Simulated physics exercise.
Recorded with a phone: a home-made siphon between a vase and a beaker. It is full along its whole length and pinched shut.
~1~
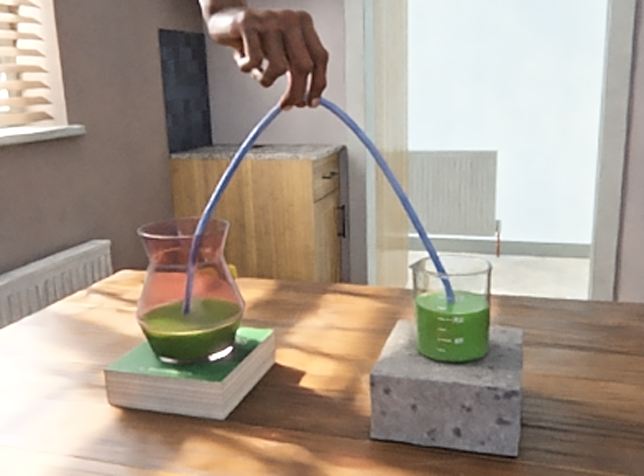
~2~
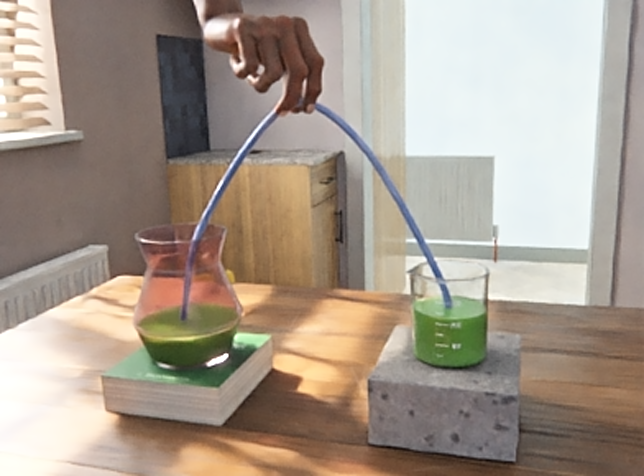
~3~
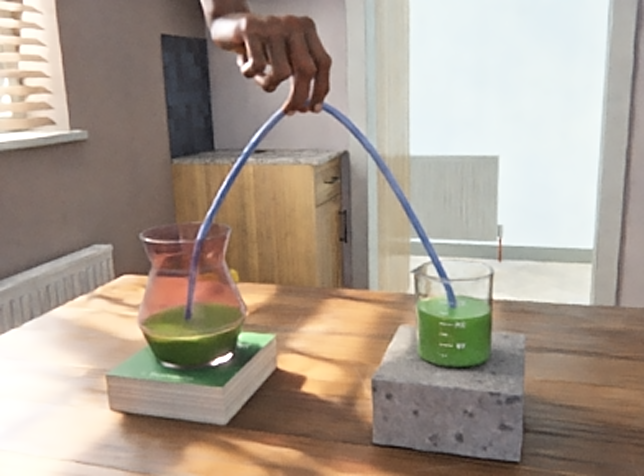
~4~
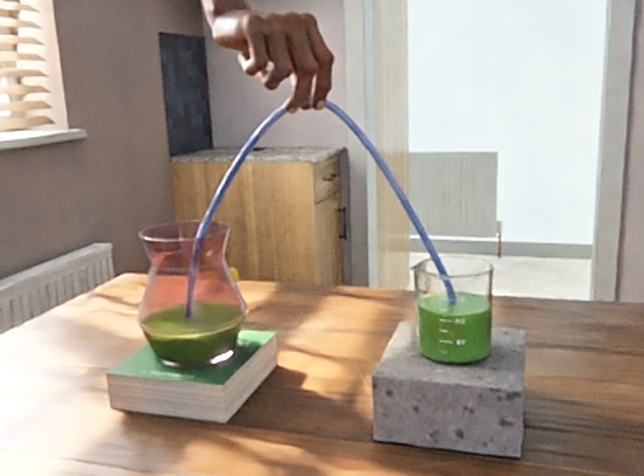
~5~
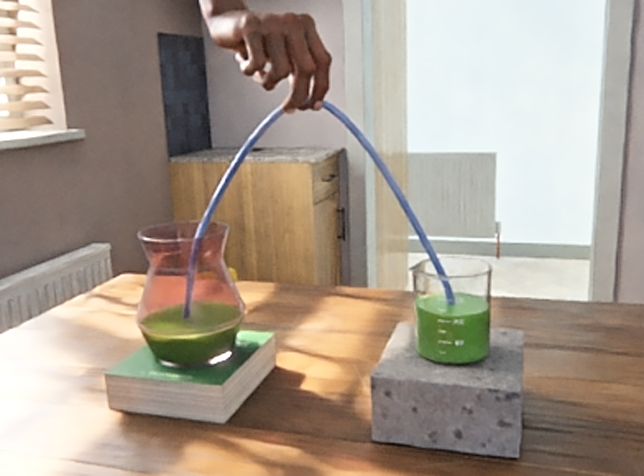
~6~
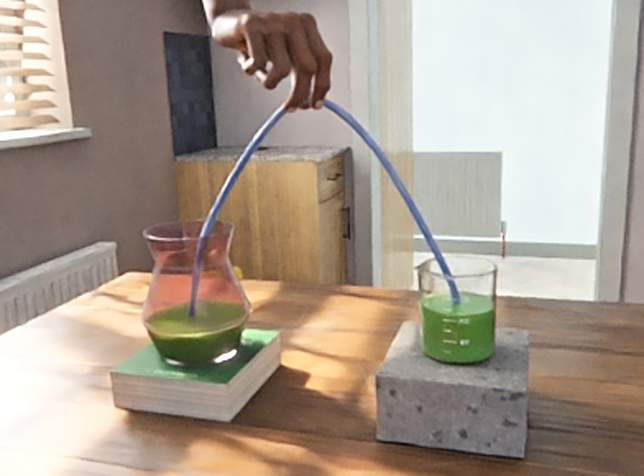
A hand pinched a blue hose arched between a red-tinted glass vase on a book and a beaker on a stone block, both holding green liquid, and nothing moved apart from slight shakes of the view.
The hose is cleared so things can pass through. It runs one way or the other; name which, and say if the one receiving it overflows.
Green juice goes - the left way, receiving - no overflow.
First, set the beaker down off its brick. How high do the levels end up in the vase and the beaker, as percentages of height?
Around 20 and 85 percent.
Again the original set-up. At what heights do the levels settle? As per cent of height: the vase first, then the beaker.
30 % and 25 %.
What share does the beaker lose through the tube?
It comes to about 55 in a hundred.
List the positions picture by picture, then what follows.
Nothing flows; vase (189, 286) about a quarter full, up on the thick book; beaker (453, 306) about half full, up on the brick, in the first frame.
Fingers on the hose; vase about a quarter full, surface at (189, 320); beaker about half full, surface at (450, 307), in the second frame.
Still shut; vase (191, 291) about a quarter full; beaker (455, 311) about half full, in the third frame.
The hose is pinched; vase about a quarter full, surface at (193, 318); beaker about half full, surface at (455, 303), in the fourth frame.
Nothing flows; vase (189, 289) about a quarter full, up on the thick book; beaker (453, 308) about half full, up on the brick, in the fifth frame.
Fingers on the hose; vase about a quarter full, surface at (197, 317); beaker about half full, surface at (458, 303), in the sixth frame.
Next, the vase is about a quarter full; the beaker is about half full.
After that, the vase is about a third full; the beaker is about a third full.
Finally, the vase is about a third full; the beaker is about a quarter full; the two surfaces are level.
